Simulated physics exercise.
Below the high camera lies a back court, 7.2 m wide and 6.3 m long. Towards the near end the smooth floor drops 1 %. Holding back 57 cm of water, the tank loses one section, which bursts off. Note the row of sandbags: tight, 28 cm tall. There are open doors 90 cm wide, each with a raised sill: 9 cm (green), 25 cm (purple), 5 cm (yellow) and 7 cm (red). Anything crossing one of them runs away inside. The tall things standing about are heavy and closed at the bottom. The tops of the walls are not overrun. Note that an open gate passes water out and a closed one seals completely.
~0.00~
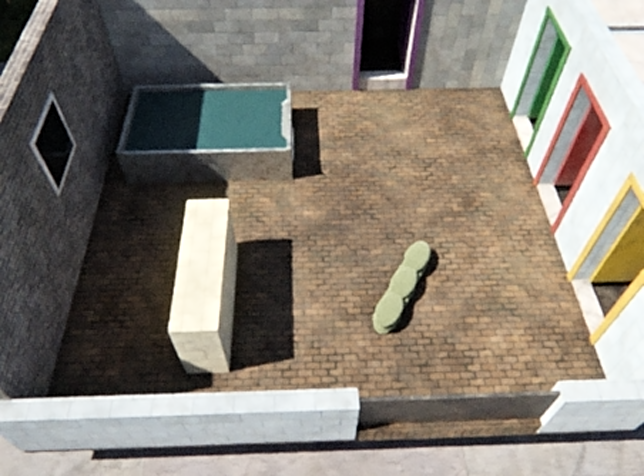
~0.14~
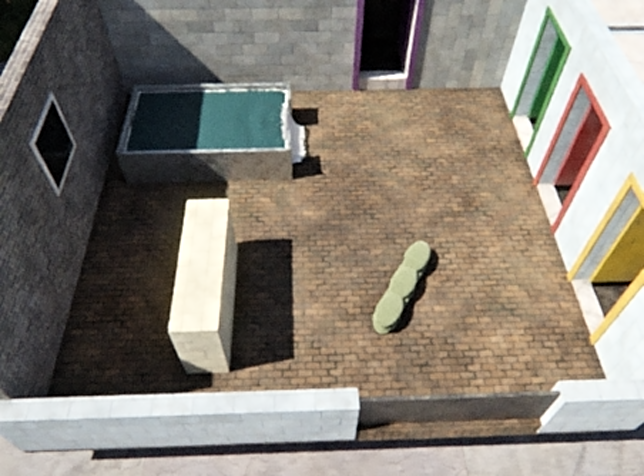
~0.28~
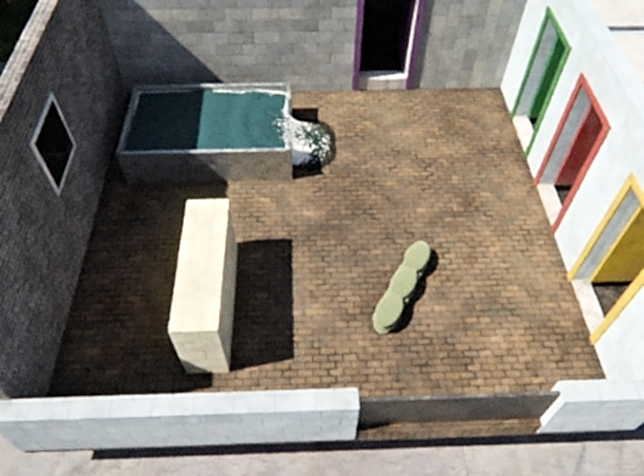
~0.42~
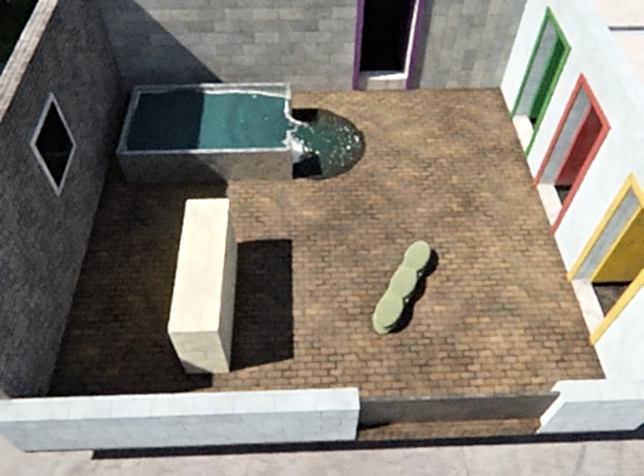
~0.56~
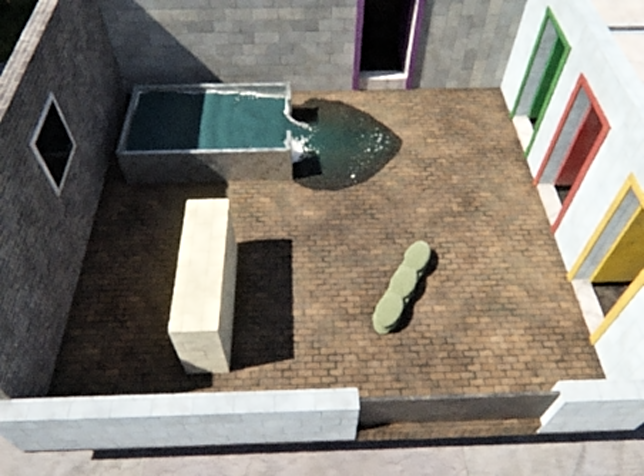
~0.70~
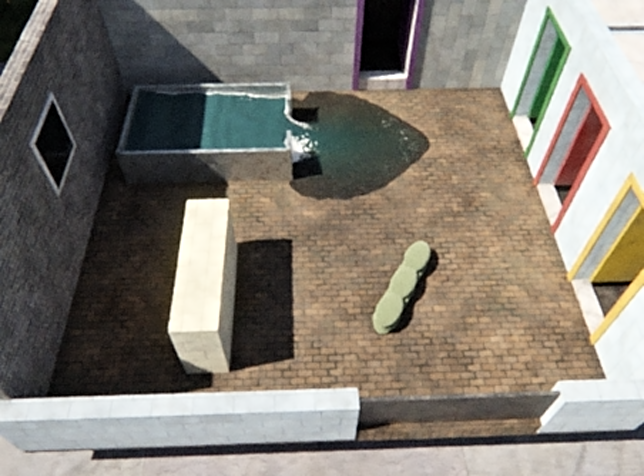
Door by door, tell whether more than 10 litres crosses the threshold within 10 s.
Green door - yes, purple door - no, yellow door - yes, red door - yes.
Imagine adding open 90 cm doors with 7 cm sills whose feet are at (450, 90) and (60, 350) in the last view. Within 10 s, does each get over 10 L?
Well, the first one ends up on the high side, the second one on the low side.
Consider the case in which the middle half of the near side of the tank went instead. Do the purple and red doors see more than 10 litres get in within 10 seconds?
Well, against that limit, at purple it's within bounds, and at red it's within bounds.
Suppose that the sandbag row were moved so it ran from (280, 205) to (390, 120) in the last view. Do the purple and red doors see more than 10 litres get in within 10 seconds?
Against the limit, the purple door goes beyond it and the red door stays within it.
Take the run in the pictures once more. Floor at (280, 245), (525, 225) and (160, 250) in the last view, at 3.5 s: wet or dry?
Untouched, soaked, untouched.
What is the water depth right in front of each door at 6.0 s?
Depths: Green door 13 cm, purple door 9 cm, yellow door 6 cm, red door 8 cm.
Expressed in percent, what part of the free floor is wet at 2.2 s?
Covered: Roughly 35 per cent.
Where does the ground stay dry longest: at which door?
Result: Yellow door.
After 1.4 s water covers 25 % of the floor and is deepest (30 cm) near (300, 143); green door 8 cm at the sill, 0 L in, purple door 10 cm at the sill, 0 L in, yellow door not reached, red door not reached.
After 2.2 s water covers 35 % of the floor and is deepest (28 cm) near (499, 99); green door 16 cm at the sill, 9 L in, purple door 12 cm at the sill, 0 L in, yellow door not reached, red door 13 cm at the sill, 3 L in.
After 3.5 s water covers 40 % of the floor and is deepest (24 cm) near (501, 105); green door 18 cm at the sill, 57 L in, purple door 9 cm at the sill, 0 L in, yellow door 8 cm at the sill, 1 L in, red door 14 cm at the sill, 33 L in.
After 6.0 s water covers 50 % of the floor and is deepest (18 cm) near (579, 405); green door 13 cm at the sill, 98 L in, purple door 9 cm at the sill, 0 L in, yellow door 6 cm at the sill, 11 L in, red door 8 cm at the sill, 56 L in.
After 10.0 s water covers 75 % of the floor and is deepest (13 cm) near (593, 404); green door 7 cm at the sill, 116 L in, purple door 6 cm at the sill, 0 L in, yellow door 7 cm at the sill, 24 L in, red door 6 cm at the sill, 61 L in.
